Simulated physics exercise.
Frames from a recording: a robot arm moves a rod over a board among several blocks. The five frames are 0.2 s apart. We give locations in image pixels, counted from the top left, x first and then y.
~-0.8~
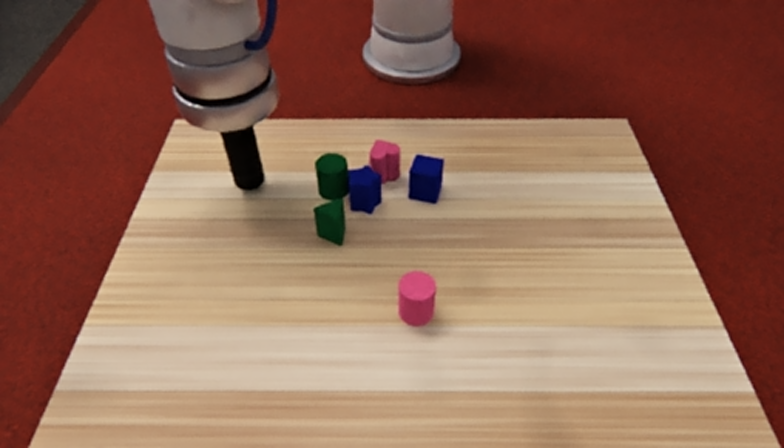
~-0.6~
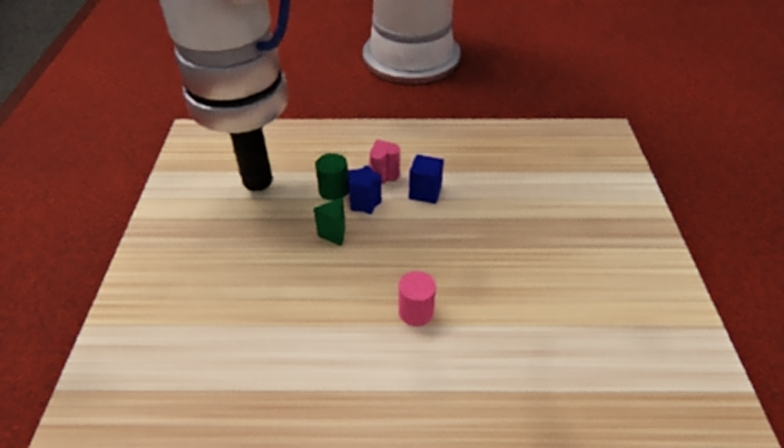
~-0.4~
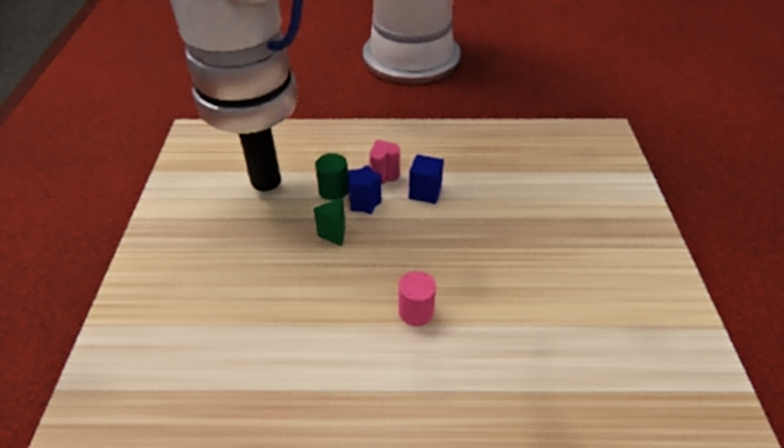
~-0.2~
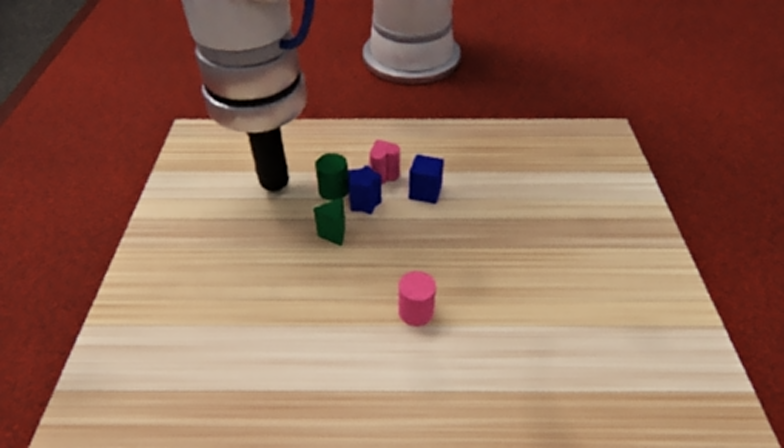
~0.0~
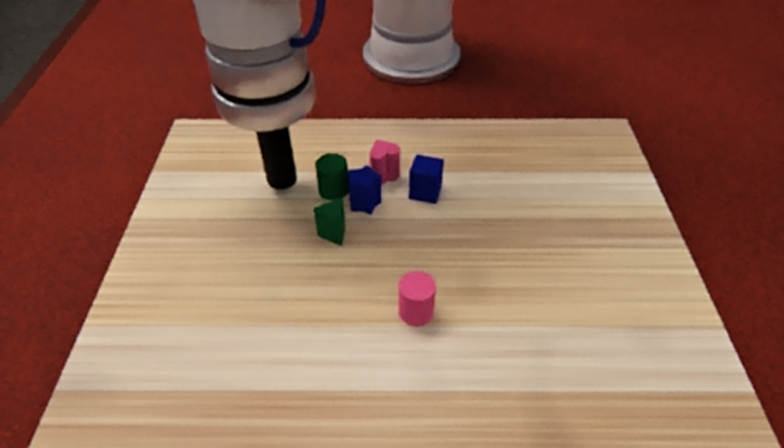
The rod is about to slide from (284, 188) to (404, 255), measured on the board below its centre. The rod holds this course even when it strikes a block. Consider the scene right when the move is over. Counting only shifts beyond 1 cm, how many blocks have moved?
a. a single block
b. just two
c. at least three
Answer: A.
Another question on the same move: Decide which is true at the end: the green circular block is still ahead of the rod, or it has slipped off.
In the end it is beside or behind the rod.
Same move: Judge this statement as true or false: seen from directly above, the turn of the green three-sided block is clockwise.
That statement is accurate.
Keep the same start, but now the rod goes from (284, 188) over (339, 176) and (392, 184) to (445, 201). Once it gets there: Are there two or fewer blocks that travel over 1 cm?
The answer is no.
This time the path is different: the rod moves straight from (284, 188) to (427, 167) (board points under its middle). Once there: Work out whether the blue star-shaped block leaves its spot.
That block ends up displaced.
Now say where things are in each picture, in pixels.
In the first frame, tip of the rod at (250, 181), middles of tops, green circular block at (331, 163), green three-sided block at (331, 208), blue star-shaped block at (363, 176).
In the second frame, rod at (258, 182), nothing pushed.
In the third frame, rod at (266, 182), nothing pushed.
In the fourth frame, rod at (275, 181), nothing pushed.
In the fifth frame, rod at (282, 180), green circular block at (331, 163), green three-sided block at (331, 208), blue star-shaped block at (363, 176).
The first path, step by step. One third of the way, rod at (321, 201); green circular block at (336, 163).
Two thirds of the way, rod at (361, 223); green circular block at (336, 163); green three-sided block at (339, 218), turned 70° clockwise.
At the end, rod at (404, 247); green circular block at (336, 163); green three-sided block at (339, 218), turned 70° clockwise; blue star-shaped block unmoved.
